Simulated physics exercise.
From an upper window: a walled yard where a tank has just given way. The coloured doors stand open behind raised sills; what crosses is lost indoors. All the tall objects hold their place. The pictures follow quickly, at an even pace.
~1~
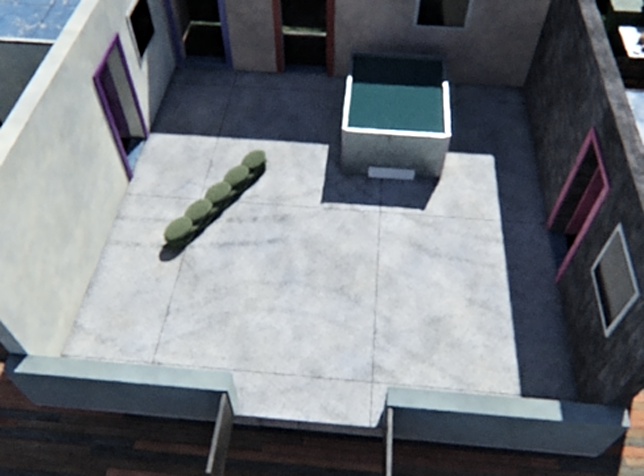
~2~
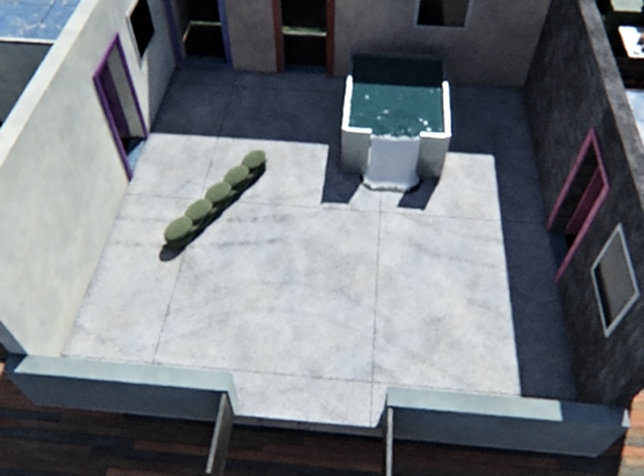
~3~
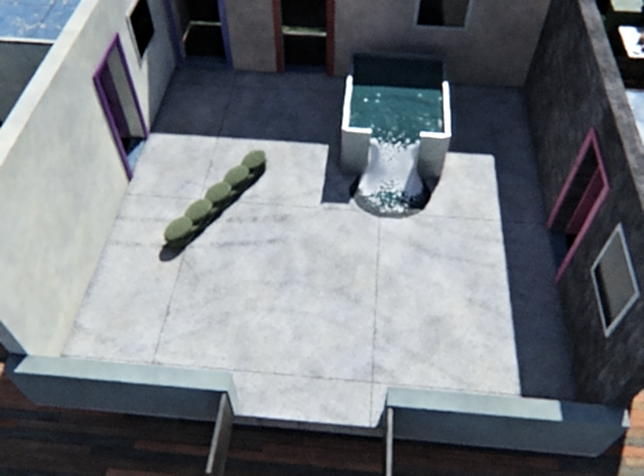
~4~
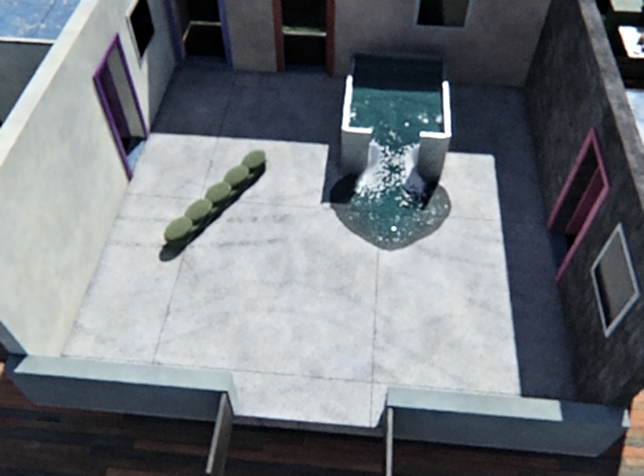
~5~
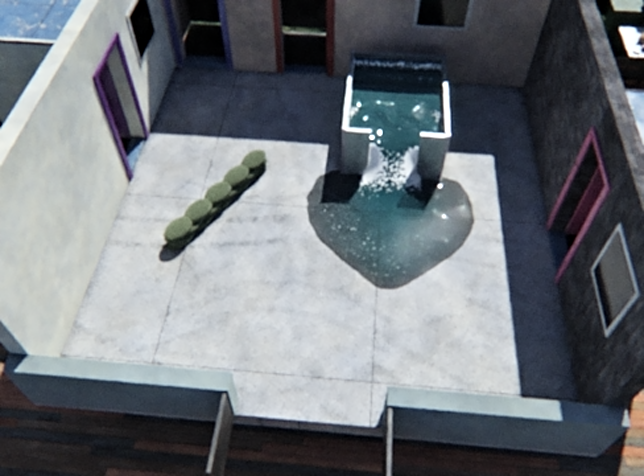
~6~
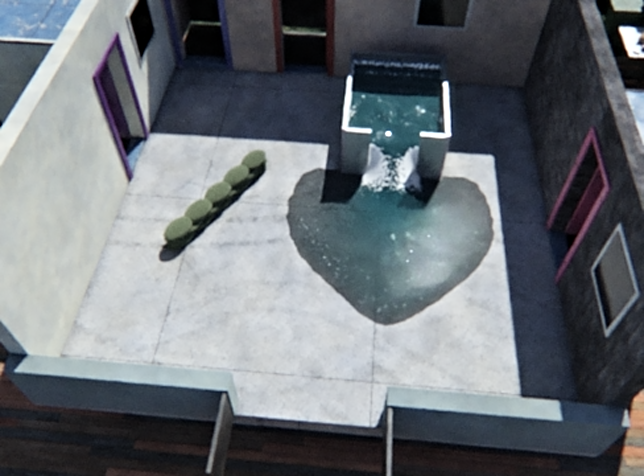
A walled yard with coloured doors and a row of round green bushes lay still, then water burst from the front of a tank at the back and spread across the pale floor in a widening pool.
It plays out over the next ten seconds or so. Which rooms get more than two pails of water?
In the end: The blue door holds within the limit; the purple door holds within the limit; the red door holds within the limit; the pink door floods.
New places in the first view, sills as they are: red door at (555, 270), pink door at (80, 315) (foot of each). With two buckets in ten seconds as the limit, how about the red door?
Then: Red passes that mark.
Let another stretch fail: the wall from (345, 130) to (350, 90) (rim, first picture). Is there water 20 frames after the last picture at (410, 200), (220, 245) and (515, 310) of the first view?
One after the other: Free of water, under water, dry.
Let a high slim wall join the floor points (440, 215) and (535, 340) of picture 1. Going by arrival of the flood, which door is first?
The one in pink.
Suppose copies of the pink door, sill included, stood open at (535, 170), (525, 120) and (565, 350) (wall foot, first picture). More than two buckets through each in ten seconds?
In turn: Is under, takes less, goes over.
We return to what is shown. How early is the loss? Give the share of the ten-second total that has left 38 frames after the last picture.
I make it 65 per cent.
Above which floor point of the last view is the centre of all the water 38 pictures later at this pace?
Roughly at (370, 234).
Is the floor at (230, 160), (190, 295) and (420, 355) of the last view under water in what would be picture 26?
As listed: Dry, covered, awash.
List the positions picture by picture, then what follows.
In the first picture, the tank at (397, 94) is whole and still.
In the second picture, the front is at (415, 185), out from the gap at (393, 158).
In the third picture, water pours out at (392, 161) and has run to (404, 214).
In the fourth picture, water pours out at (392, 161) and has run to (396, 245).
In the fifth picture, water pours out at (392, 161) and has run to (396, 283).
In the sixth picture, the front is at (395, 318), out from the gap at (392, 161).
A moment on, water covers 40 % of the floor; the blue door not reached, the purple door not reached, the red door not reached, the pink door wet at the sill, nothing in.
Next, water covers 45 % of the floor; the blue door not reached, the purple door not reached, the red door not reached, the pink door under two buckets in.
Then, water covers 50 % of the floor; the blue door not reached, the purple door not reached, the red door not reached, the pink door under two buckets in.
Later, water covers 65 % of the floor; the blue door not reached, the purple door wet at the sill, nothing in, the red door not reached, the pink door over two buckets in.
In the end, water covers 85 % of the floor; the blue door wet at the sill, nothing in, the purple door wet at the sill, nothing in, the red door not reached, the pink door over two buckets in.
